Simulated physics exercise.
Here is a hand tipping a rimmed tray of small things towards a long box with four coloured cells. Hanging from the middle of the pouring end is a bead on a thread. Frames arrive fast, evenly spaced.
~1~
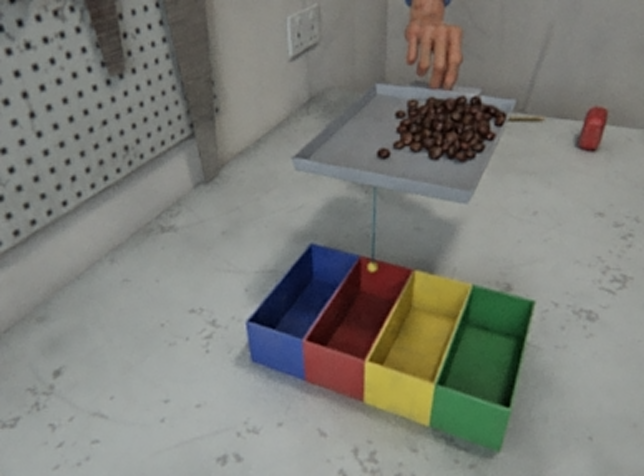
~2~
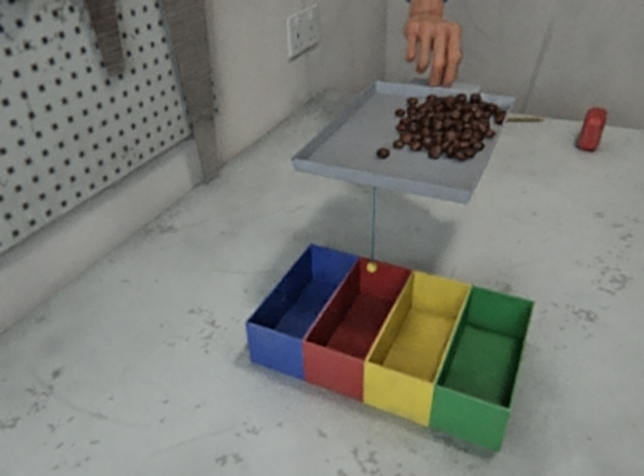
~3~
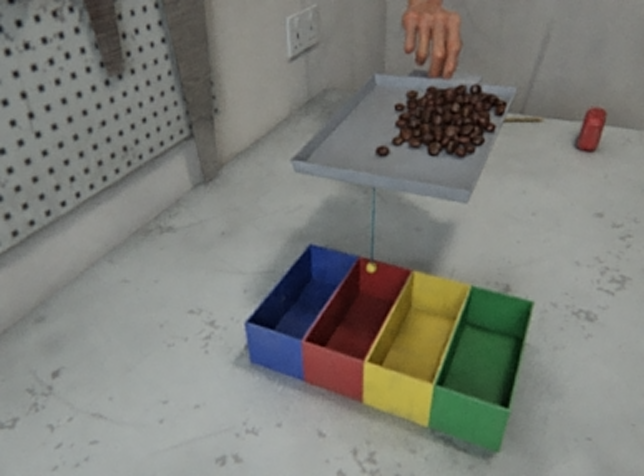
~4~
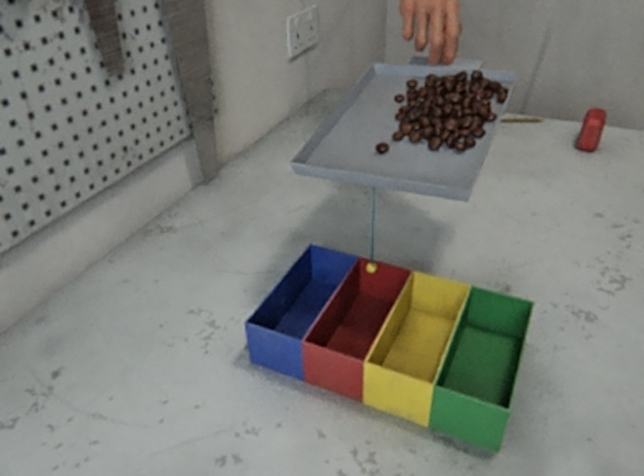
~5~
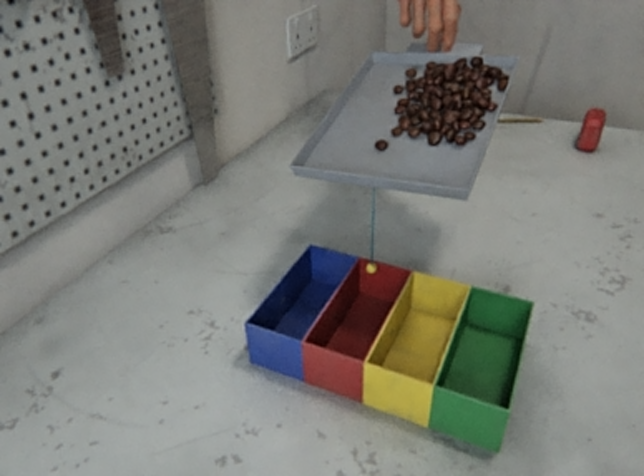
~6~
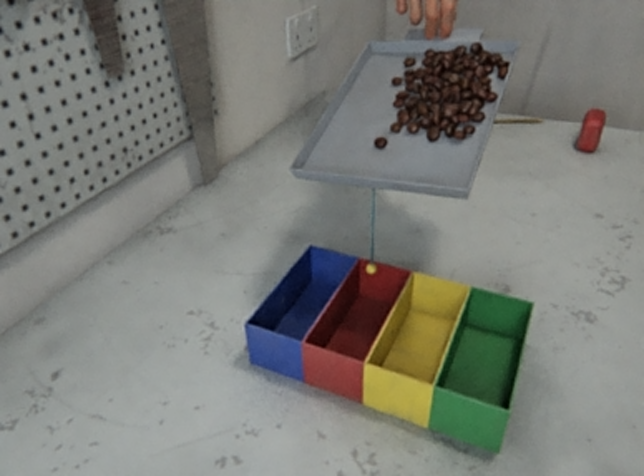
A hand raising the far end of a grey tray of brown drops above blue, red, yellow and green compartments.
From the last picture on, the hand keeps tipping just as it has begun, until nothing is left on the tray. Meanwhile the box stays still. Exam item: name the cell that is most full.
Answer: Blue.
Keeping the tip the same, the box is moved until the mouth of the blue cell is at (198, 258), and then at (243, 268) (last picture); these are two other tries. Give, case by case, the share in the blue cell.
0 %, then 0 %.
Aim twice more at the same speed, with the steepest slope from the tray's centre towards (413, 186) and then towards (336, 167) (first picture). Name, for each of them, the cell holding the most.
The cell in yellow, then the blue cell.
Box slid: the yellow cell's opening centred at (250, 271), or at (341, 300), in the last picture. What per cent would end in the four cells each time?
Close to 60 in a hundred, then close to 100 in a hundred.
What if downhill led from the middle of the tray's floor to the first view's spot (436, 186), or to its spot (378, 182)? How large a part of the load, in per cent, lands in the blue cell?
0 % and 20 %.
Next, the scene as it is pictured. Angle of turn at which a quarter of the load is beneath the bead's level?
It sits at roughly 70°.
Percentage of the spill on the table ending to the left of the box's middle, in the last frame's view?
100 per cent, roughly.
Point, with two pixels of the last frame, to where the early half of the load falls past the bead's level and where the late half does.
Around (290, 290) at first; around (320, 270) after that.
Just after the last frame, tray tipped steeply; almost all on the tray; about a tenth falling or outside the box.
A moment on, tray tipped right over; roughly a quarter on the tray; roughly a third in the blue cell; about a tenth in the red cell; roughly a quarter falling or outside the box.
Further on, tray tipped past a quarter turn; roughly two thirds in the blue cell; roughly a quarter in the red cell; just a few in the green cell; just a few in the yellow cell; about a tenth falling or outside the box.
When it is over, tray tipped past a quarter turn; roughly two thirds in the blue cell; roughly a quarter in the red cell; just a few in the green cell; just a few in the yellow cell; about a tenth outside the box.
